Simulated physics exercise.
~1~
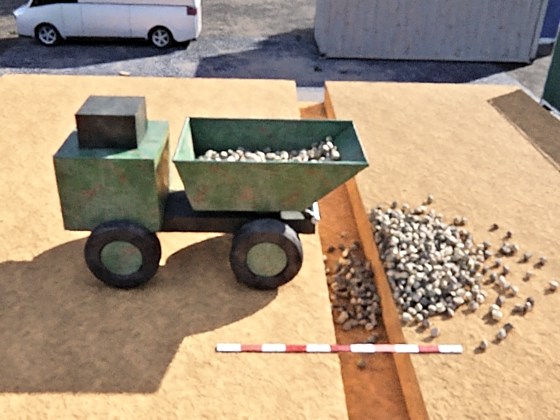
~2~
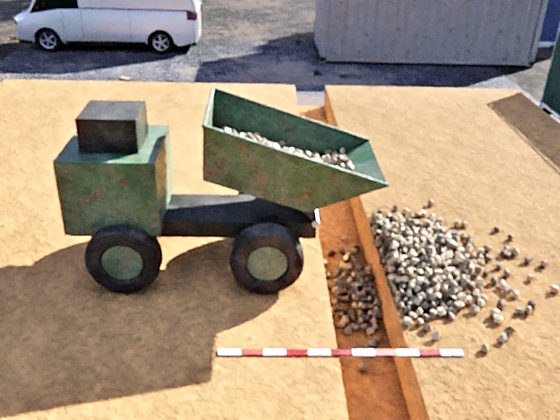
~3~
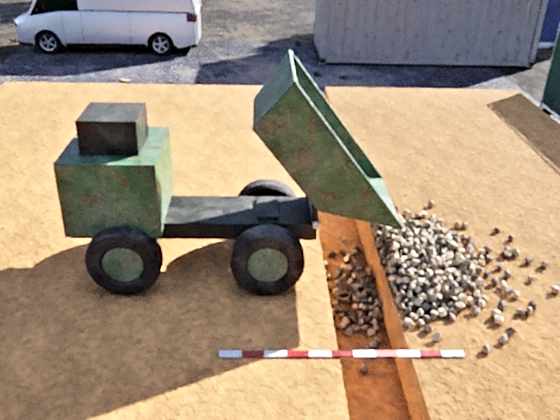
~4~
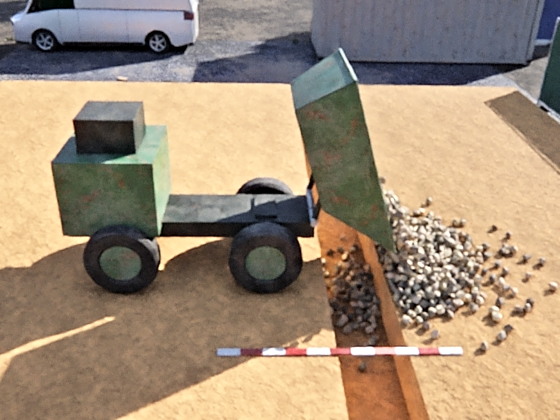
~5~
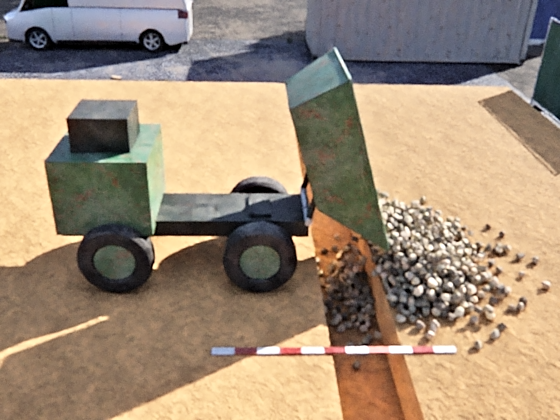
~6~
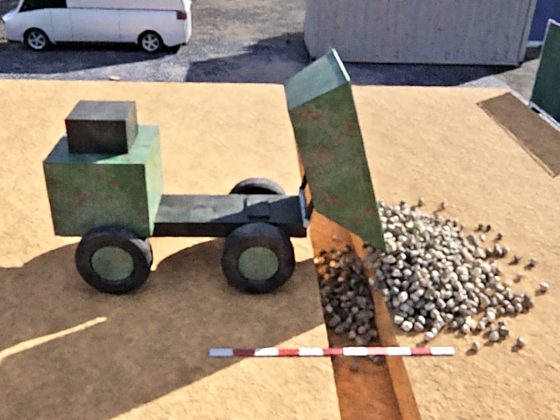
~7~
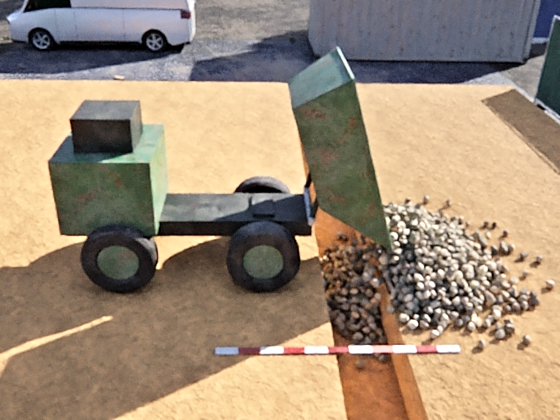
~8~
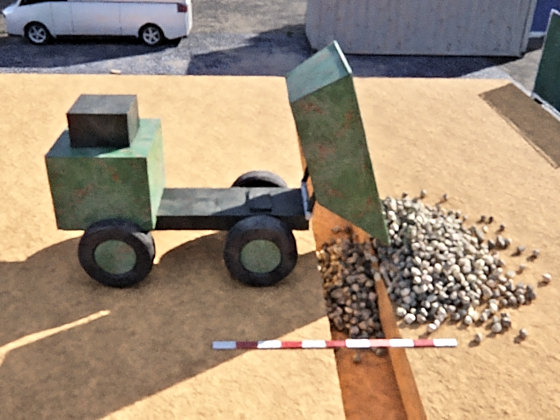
On a sandy yard with a white van and a grey container behind, a boxy green dumper stands beside a straight trench, its skip partly filled with grey stones and a red-and-white staff lying in front. Loose stones already lie in the trench and in a heap on its right. The skip tips to the right, its left end rising gently at first and then steeply. It stops nearly upright, and stones pour from its lower edge onto the heap and into the trench. The skip holds still while the heap broadens and more stones settle in the trench, leaving both fuller than before.
